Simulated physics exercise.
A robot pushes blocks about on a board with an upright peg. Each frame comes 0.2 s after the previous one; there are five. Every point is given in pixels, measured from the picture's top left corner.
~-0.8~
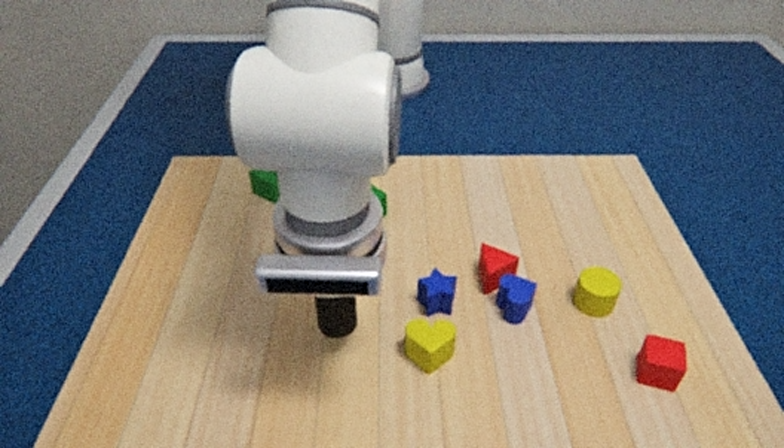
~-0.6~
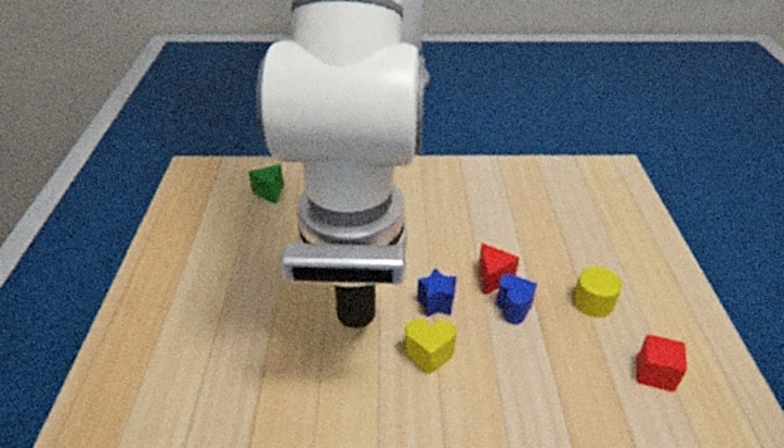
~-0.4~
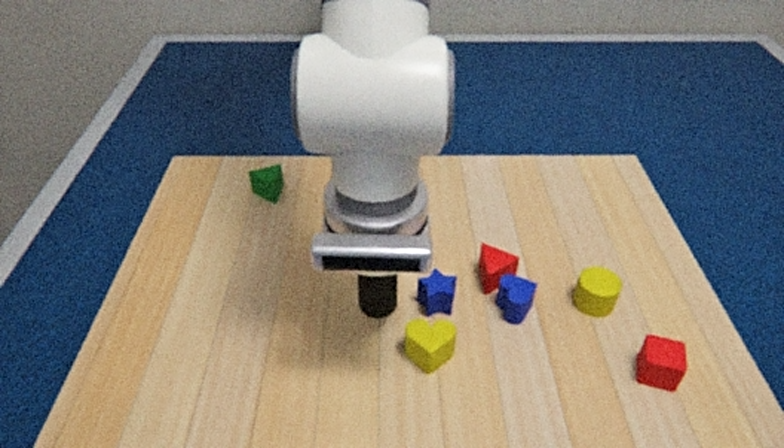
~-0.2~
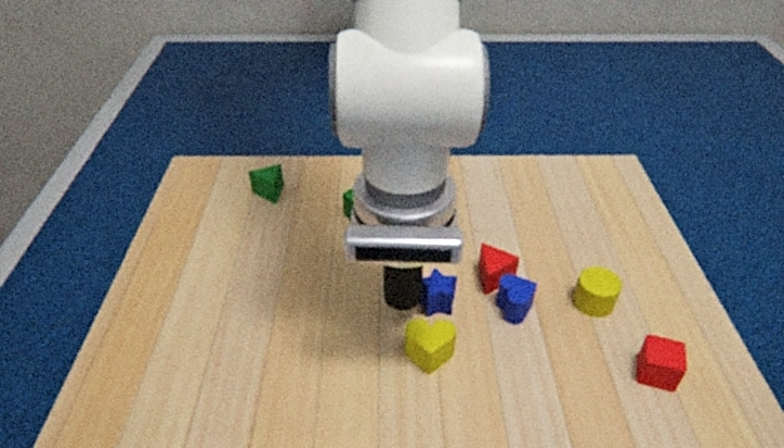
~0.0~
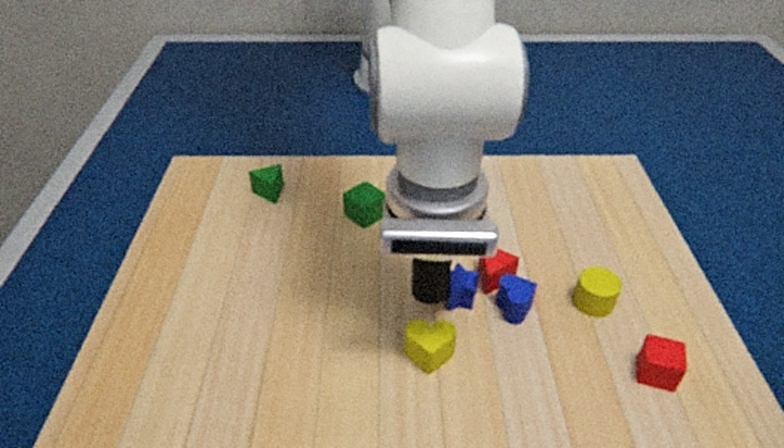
The footage shows a robot arm moving a dark upright peg rightward over a wooden board scattered with coloured blocks, passing above the yellow heart and then pushing the blue star-shaped block a short way right, toward the red block.
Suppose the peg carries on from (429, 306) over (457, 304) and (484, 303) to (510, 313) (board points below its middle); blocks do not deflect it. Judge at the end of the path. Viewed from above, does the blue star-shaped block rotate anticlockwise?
Yes, that is how it ends up.
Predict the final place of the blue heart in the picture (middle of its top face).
Pixel (557, 286).
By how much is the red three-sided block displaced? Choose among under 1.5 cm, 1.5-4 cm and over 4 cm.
Band: 1.5 to 4 cm.
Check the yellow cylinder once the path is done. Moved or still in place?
My prediction: It remains in place.
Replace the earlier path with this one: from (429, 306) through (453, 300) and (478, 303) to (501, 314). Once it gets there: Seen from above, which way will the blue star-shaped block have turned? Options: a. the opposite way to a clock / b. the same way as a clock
It's a.
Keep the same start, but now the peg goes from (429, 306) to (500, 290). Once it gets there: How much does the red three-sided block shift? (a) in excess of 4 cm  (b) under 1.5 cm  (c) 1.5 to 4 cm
a.
The first path, step by step. Halfway along, peg at (473, 288); blue star-shaped block at (502, 273); red three-sided block at (511, 254), turned 55° anticlockwise; blue heart at (529, 286), turned 35° clockwise.
At the end, peg at (514, 298); yellow heart unmoved; blue star-shaped block at (530, 272), turned 35° anticlockwise; red three-sided block at (520, 249), turned 75° anticlockwise; blue heart at (557, 286), turned 75° clockwise; yellow cylinder unmoved.
